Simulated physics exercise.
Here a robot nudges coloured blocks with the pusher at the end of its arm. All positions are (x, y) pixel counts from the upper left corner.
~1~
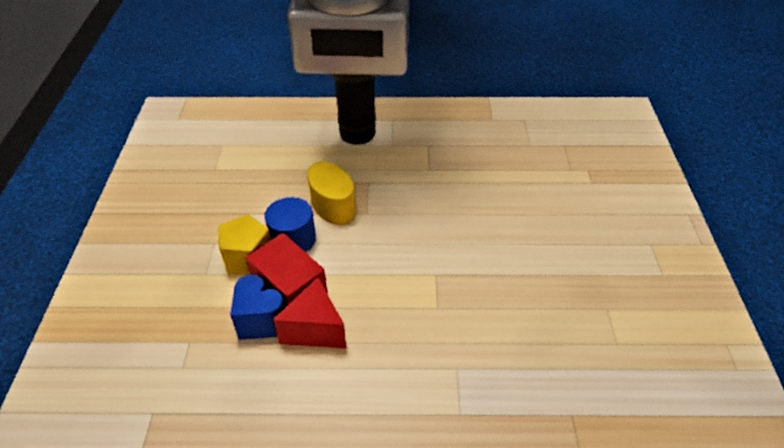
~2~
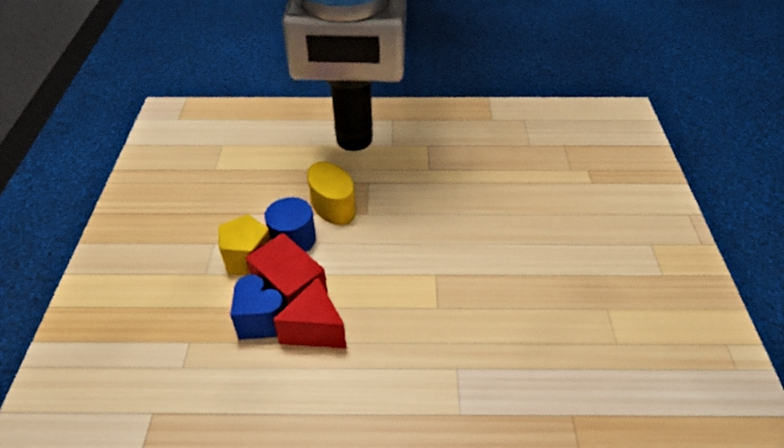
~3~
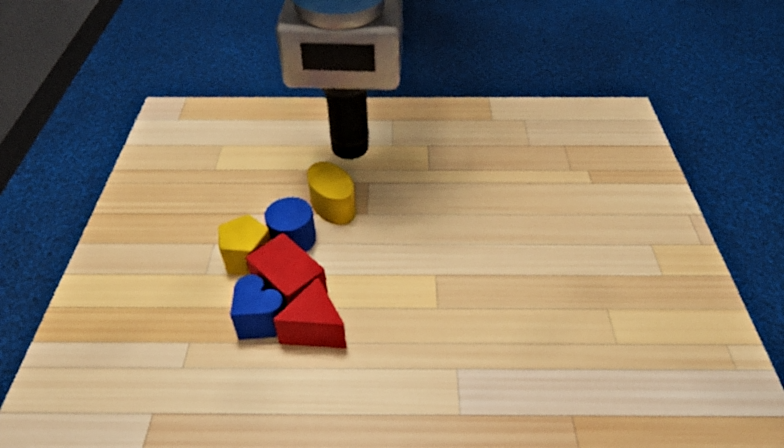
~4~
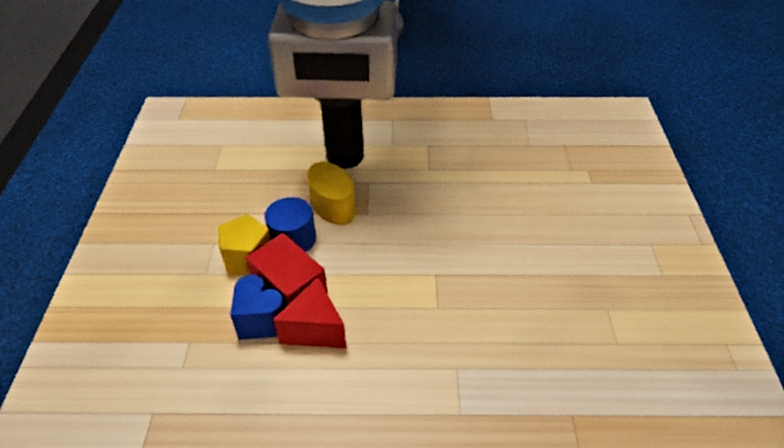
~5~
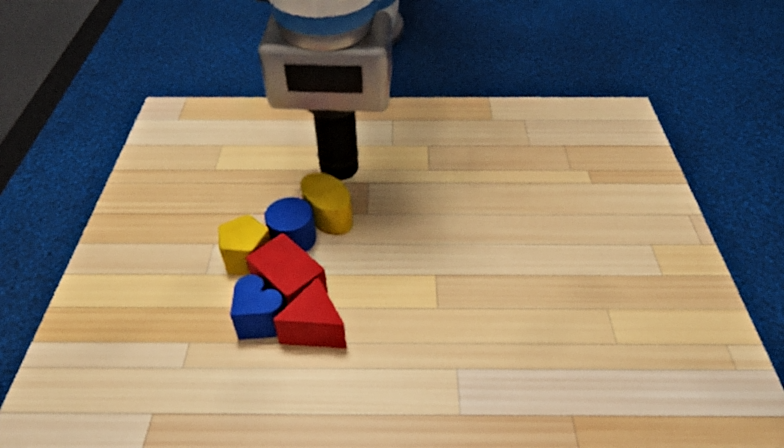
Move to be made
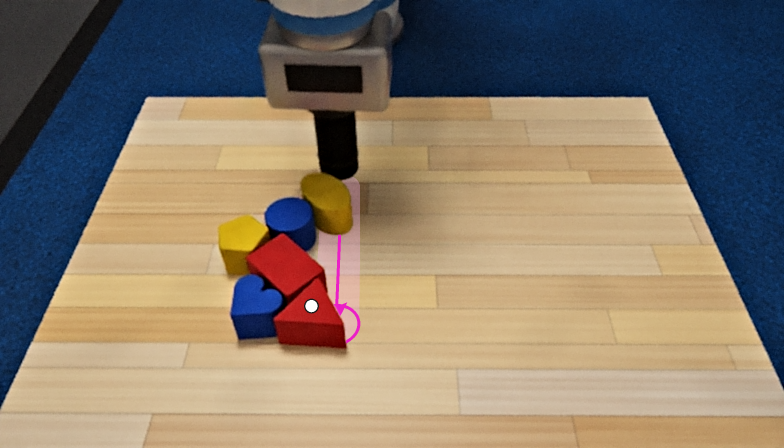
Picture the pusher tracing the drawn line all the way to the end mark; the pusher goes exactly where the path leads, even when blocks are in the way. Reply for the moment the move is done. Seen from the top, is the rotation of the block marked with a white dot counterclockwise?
I believe so.
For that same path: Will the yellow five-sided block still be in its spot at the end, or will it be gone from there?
The block you're asking about gets moved.
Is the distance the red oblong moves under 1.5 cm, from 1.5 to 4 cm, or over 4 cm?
Net shift: 1.5 to 4 cm.
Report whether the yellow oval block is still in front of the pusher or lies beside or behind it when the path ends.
In the end it is ahead.
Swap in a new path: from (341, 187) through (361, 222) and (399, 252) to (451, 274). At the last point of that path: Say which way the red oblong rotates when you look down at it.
The answer is counter-clockwise.
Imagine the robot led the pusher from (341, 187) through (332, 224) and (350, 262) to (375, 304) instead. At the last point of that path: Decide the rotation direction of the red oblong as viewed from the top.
It ends up turned anticlockwise.
Path on the board, from (341, 187) directly to (336, 324); the dot is on the red triangle.
On the path given first. One third of the way, pusher (338, 210); yellow five-sided block (227, 234); red oblong (261, 275), turned 45° anticlockwise; blue circle (275, 237); yellow oval block (328, 235), turned 15° anticlockwise.
Two thirds of the way, pusher (336, 255); yellow five-sided block (226, 233); red oblong (250, 282), turned 45° anticlockwise; blue circle (270, 243); red triangle (303, 327), turned 35° anticlockwise; yellow oval block (313, 284).
At the end, pusher (334, 307); yellow five-sided block (226, 233); red oblong (248, 284), turned 40° anticlockwise; blue circle (270, 243); red triangle (274, 384), turned 30° anticlockwise; yellow oval block (297, 336), turned 25° clockwise.
